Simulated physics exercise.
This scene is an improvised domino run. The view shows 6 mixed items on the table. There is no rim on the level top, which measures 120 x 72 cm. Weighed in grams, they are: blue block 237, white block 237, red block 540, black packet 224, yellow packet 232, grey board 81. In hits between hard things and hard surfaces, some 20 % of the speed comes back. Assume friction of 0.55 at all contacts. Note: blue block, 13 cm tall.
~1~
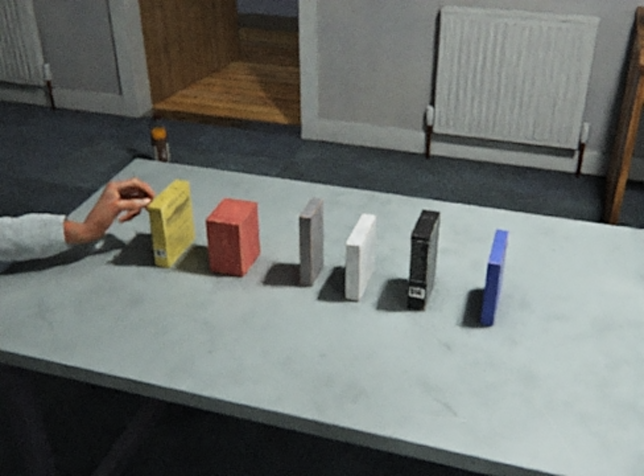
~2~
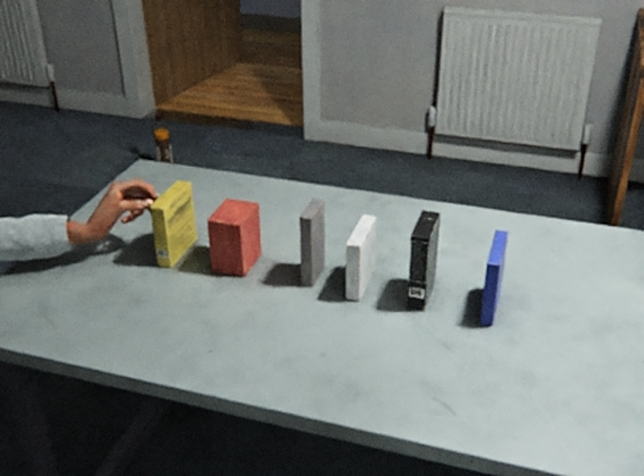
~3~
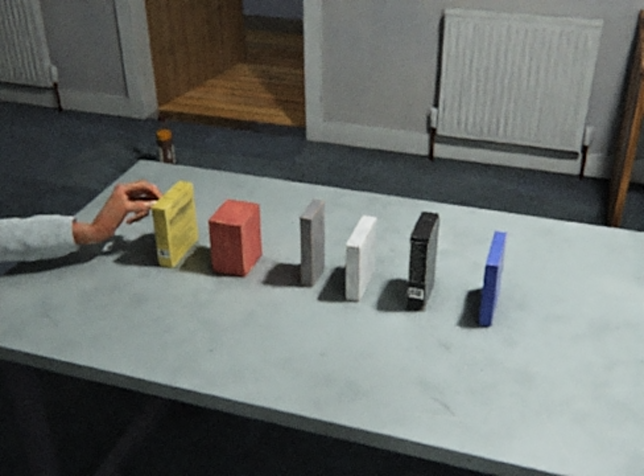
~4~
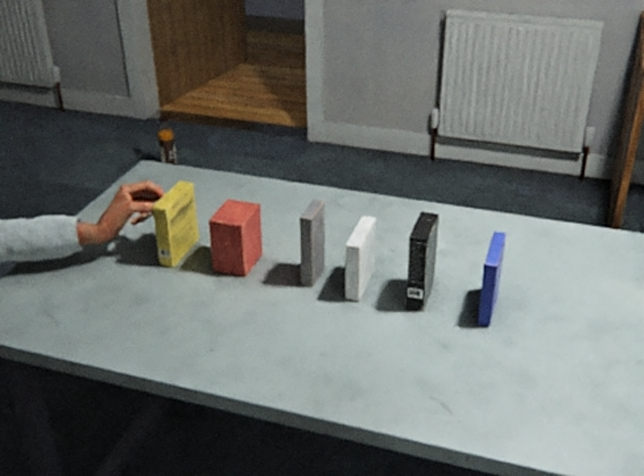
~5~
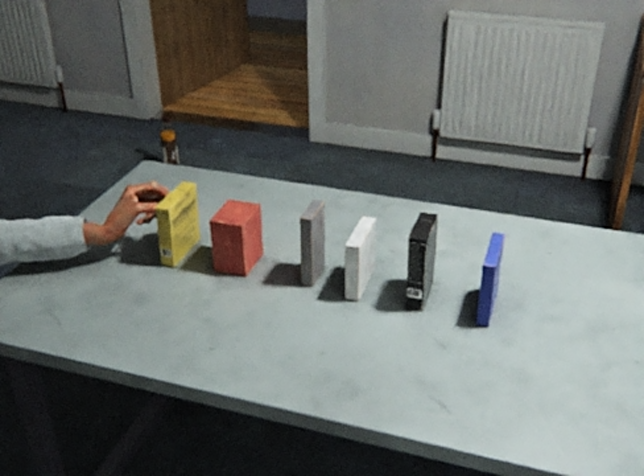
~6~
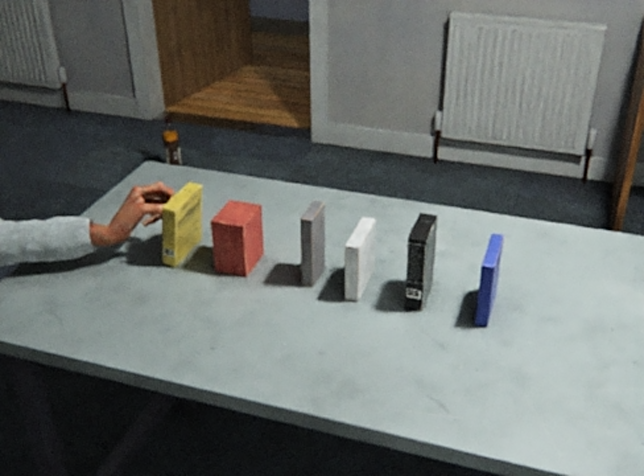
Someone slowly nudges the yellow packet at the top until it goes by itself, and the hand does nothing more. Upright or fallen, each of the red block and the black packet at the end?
At the end: Red block upright, black packet upright.
Then, 0.10 s past the last view, yellow packet 13° over.
Then, 0.30 s past the last view, yellow packet 35° over.
Then, 0.50 s past the last view, yellow packet 36° over.
Finally, all 4 still in place (within 5 cm). Final places as that camera would see them, red block near (238, 238), black packet near (421, 262).
